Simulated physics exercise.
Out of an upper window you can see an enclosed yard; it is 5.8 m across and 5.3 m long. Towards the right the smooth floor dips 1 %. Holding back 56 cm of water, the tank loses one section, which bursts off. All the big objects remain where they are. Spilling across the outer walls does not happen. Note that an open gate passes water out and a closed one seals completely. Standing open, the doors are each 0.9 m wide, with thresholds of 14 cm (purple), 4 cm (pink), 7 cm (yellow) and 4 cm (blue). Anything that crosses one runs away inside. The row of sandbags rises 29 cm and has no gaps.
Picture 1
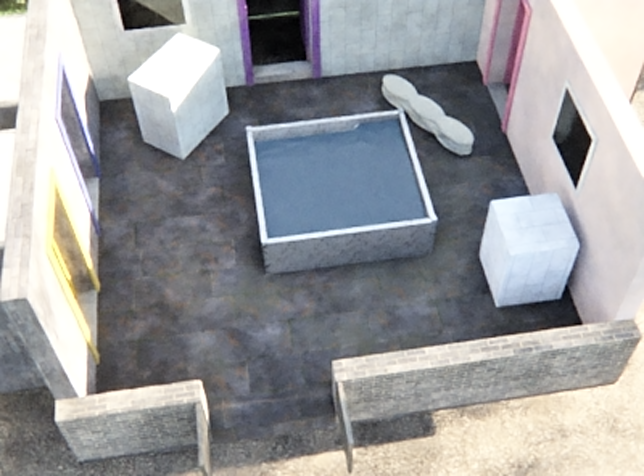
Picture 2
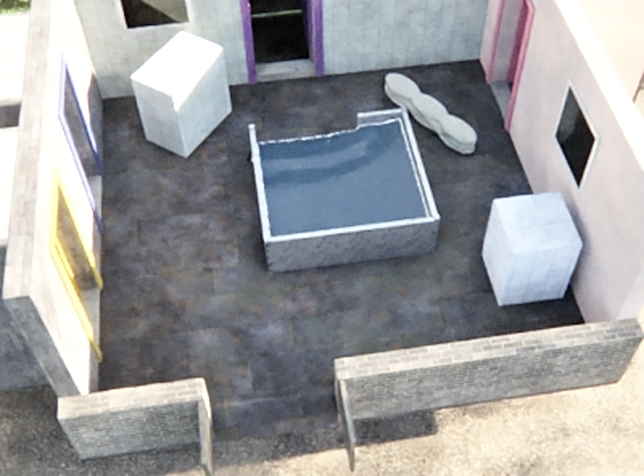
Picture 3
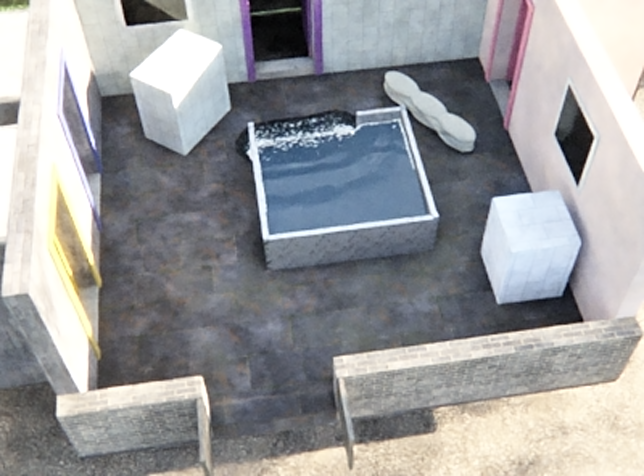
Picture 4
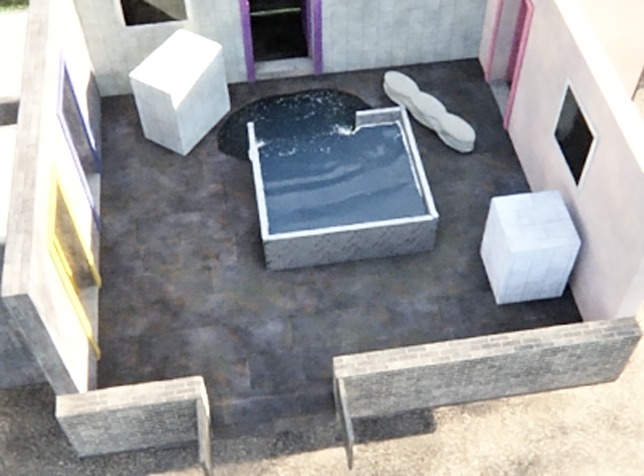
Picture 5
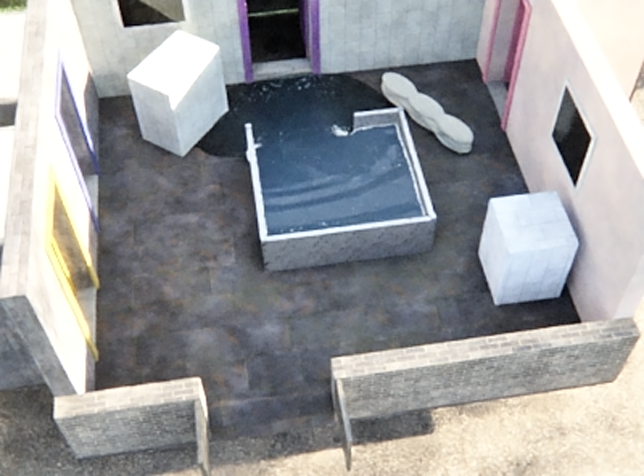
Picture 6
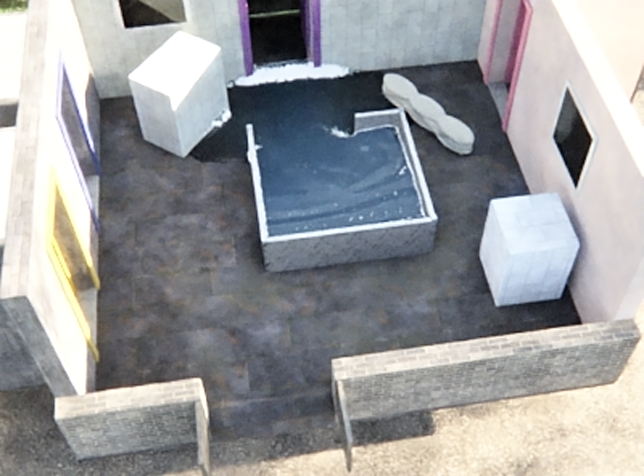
In a walled yard with open doorways, a square tank of still water lost part of its far side, and water poured out, spreading across the dark floor to the back wall and the white block.
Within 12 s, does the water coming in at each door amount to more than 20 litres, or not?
Result: At the purple door the total will be higher than the limit; at the pink door the total will be higher than the limit; at the yellow door the total will be lower than the limit; at the blue door the total will be lower than the limit.
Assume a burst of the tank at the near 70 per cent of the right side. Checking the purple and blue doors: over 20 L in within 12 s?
Against that limit the purple door gives a lower amount and the blue door gives a lower amount.
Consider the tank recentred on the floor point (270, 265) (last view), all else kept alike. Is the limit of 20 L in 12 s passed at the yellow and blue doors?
For the yellow door, the amount is acceptable; for the blue door, the amount is too high.
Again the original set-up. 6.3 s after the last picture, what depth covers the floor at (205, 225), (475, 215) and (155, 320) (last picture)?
Spot one 2 cm, spot two 10 cm, spot three 3 cm.
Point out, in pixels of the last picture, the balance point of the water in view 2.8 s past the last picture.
Near (315, 149).
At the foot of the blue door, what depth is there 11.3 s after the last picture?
It averages close to 1.5 centimetres.
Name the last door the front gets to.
The yellow door.
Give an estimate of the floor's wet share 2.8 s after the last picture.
Close to 50 in a hundred.
Then, 0.7 s after the last picture water covers 20 % of the floor and is deepest (37 cm) near (247, 86); purple door 34 cm at the sill, 78 L in, pink door not reached, yellow door not reached, blue door not reached.
Then, 1.5 s after the last picture water covers 30 % of the floor and is deepest (38 cm) near (212, 98); purple door 32 cm at the sill, 185 L in, pink door 9 cm at the sill, 2 L in, yellow door not reached, blue door not reached.
Then, 2.8 s after the last picture water covers 50 % of the floor and is deepest (24 cm) near (469, 63); purple door 20 cm at the sill, 273 L in, pink door 11 cm at the sill, 29 L in, yellow door not reached, blue door 3 cm at the sill, 0 L in.
Then, 6.3 s after the last picture water covers 90 % of the floor and is deepest (13 cm) near (522, 238); purple door 10 cm at the sill, 287 L in, pink door 7 cm at the sill, 98 L in, yellow door 3 cm at the sill, 0 L in, blue door 5 cm at the sill, 0 L in.
Then, 11.3 s after the last picture water covers 95 % of the floor and is deepest (10 cm) near (522, 238); purple door 6 cm at the sill, 287 L in, pink door 7 cm at the sill, 128 L in, yellow door 2 cm at the sill, 0 L in, blue door 2 cm at the sill, 1 L in.
